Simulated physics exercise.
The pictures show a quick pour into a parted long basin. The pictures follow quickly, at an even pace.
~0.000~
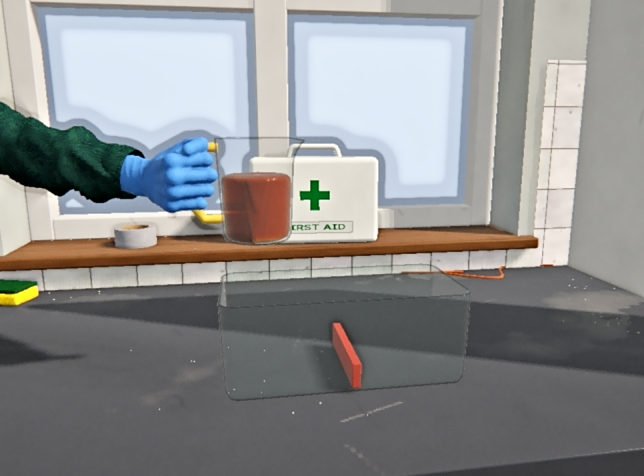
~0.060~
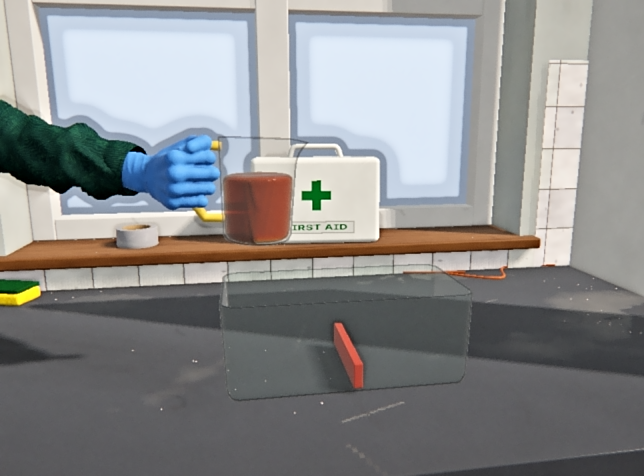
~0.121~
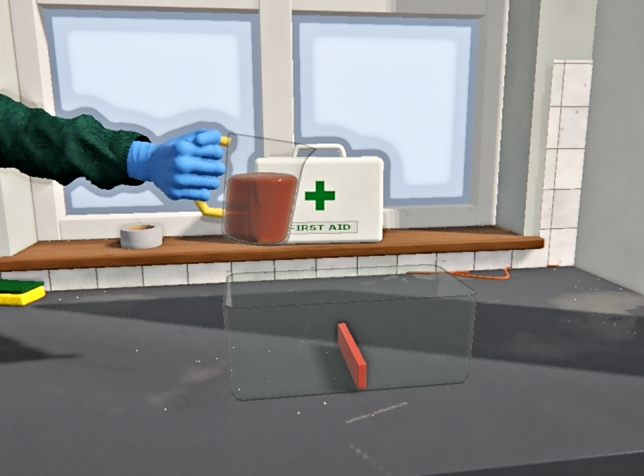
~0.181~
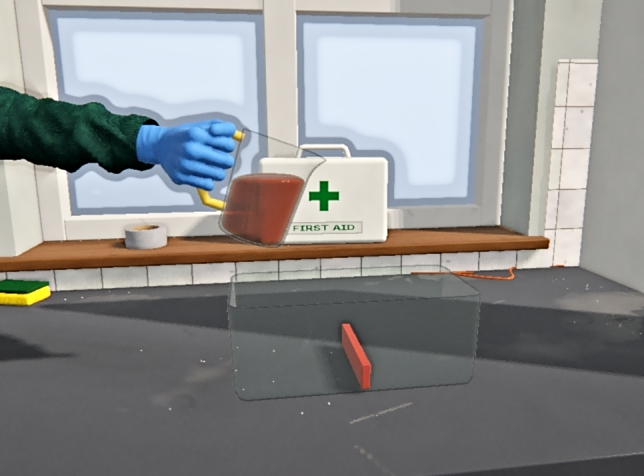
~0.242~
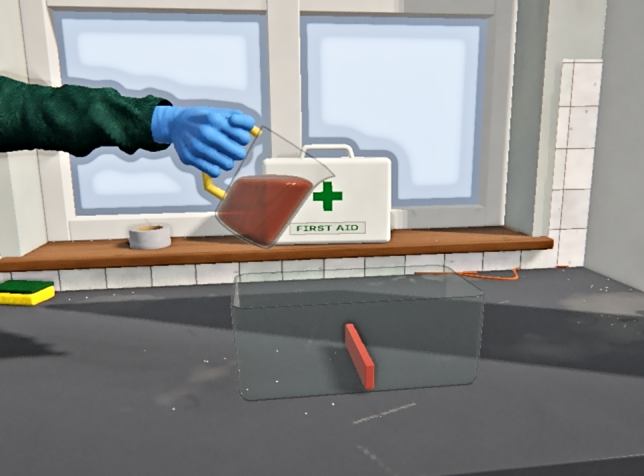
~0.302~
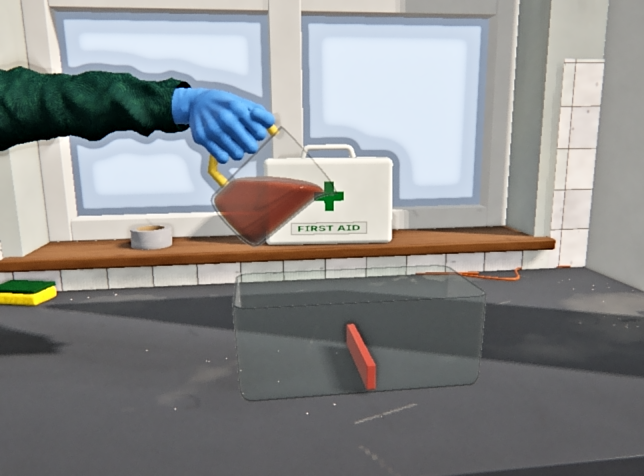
Blue-gloved hand tilting a clear jug of reddish-brown liquid rightward above a transparent basin with a low red divider.
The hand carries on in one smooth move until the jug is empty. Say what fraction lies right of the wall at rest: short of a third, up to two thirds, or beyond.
It comes to between a third and two thirds.
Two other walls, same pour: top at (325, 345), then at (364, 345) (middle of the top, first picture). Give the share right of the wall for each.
The first gives 90 %, the second 10 %.
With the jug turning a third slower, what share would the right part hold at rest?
It comes to 65 per cent or so.
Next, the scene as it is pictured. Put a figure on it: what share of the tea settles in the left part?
Some 45 per cent.
A moment on, the jug is tipped right over and 56 per cent is still to pour, 6 is left of the wall and 11 right of it.
Next, the jug is tipped right over and 8 per cent is still to pour, 35 is left of the wall and 47 right of it.
Then the jug is tipped right over and 0 per cent is still to pour, 45 is left of the wall and 54 right of it.
Later the jug is tipped right over and 0 per cent is still to pour, 46 is left of the wall and 54 right of it.
In the end 46 per cent lies left of the wall, 54 right of it and 1 outside.
